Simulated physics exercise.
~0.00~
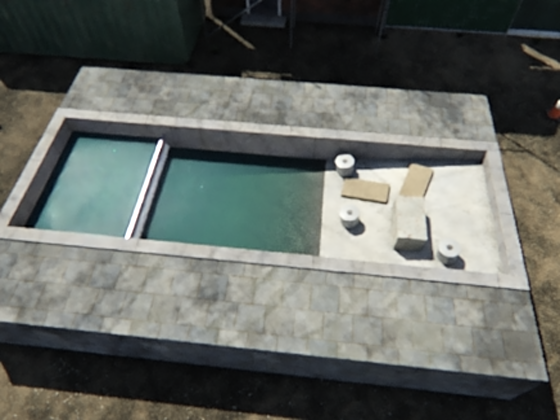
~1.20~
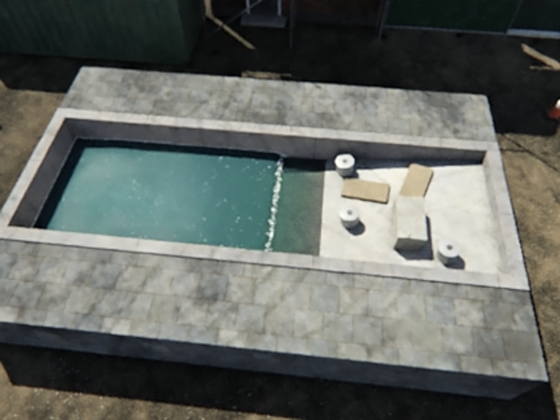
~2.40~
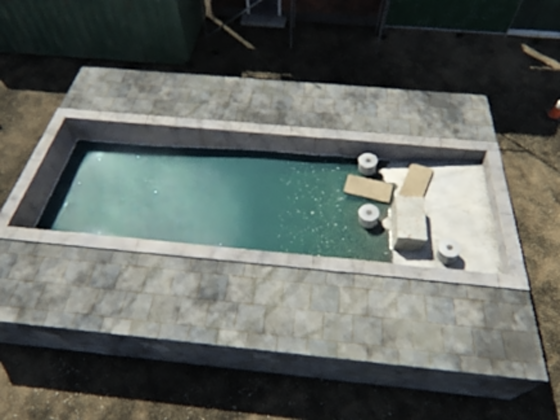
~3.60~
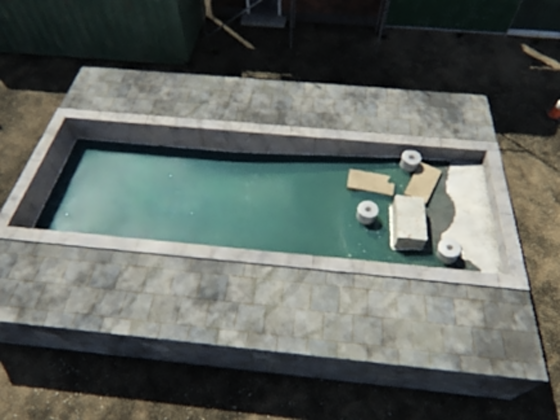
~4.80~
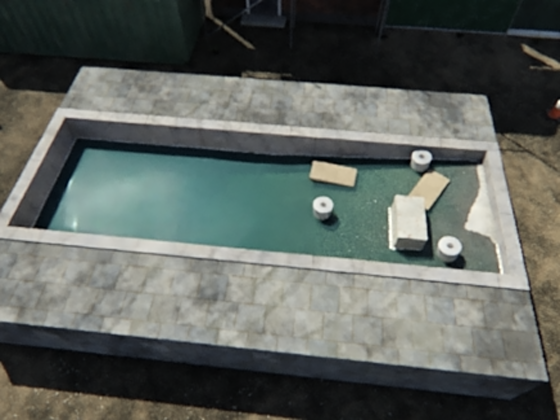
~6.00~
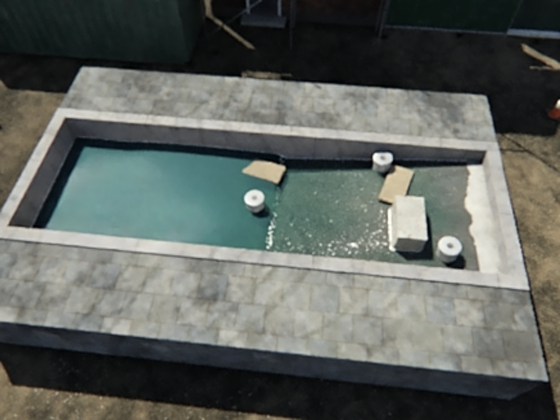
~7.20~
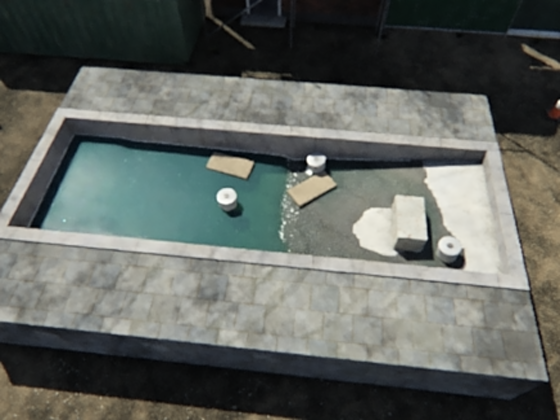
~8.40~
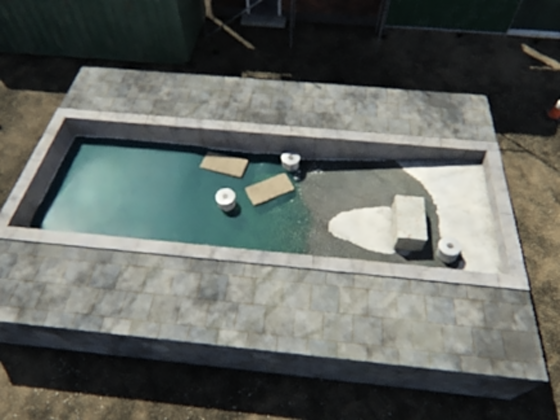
At first, a pale barrier divides the greenish water in a long stone basin, while tan boards, white tubs and a pale block rest on the dry slope to the right. The barrier disappears, and a foamy wave runs right and reaches them. The water climbs around the block and nearly to the far end, shifting some of the lighter items. Then it draws back left, carrying one board and one tub away, with another pair following. Finally, two boards and two tubs sit in the water near mid-basin, while the block and one tub remain on the partly wet slope.
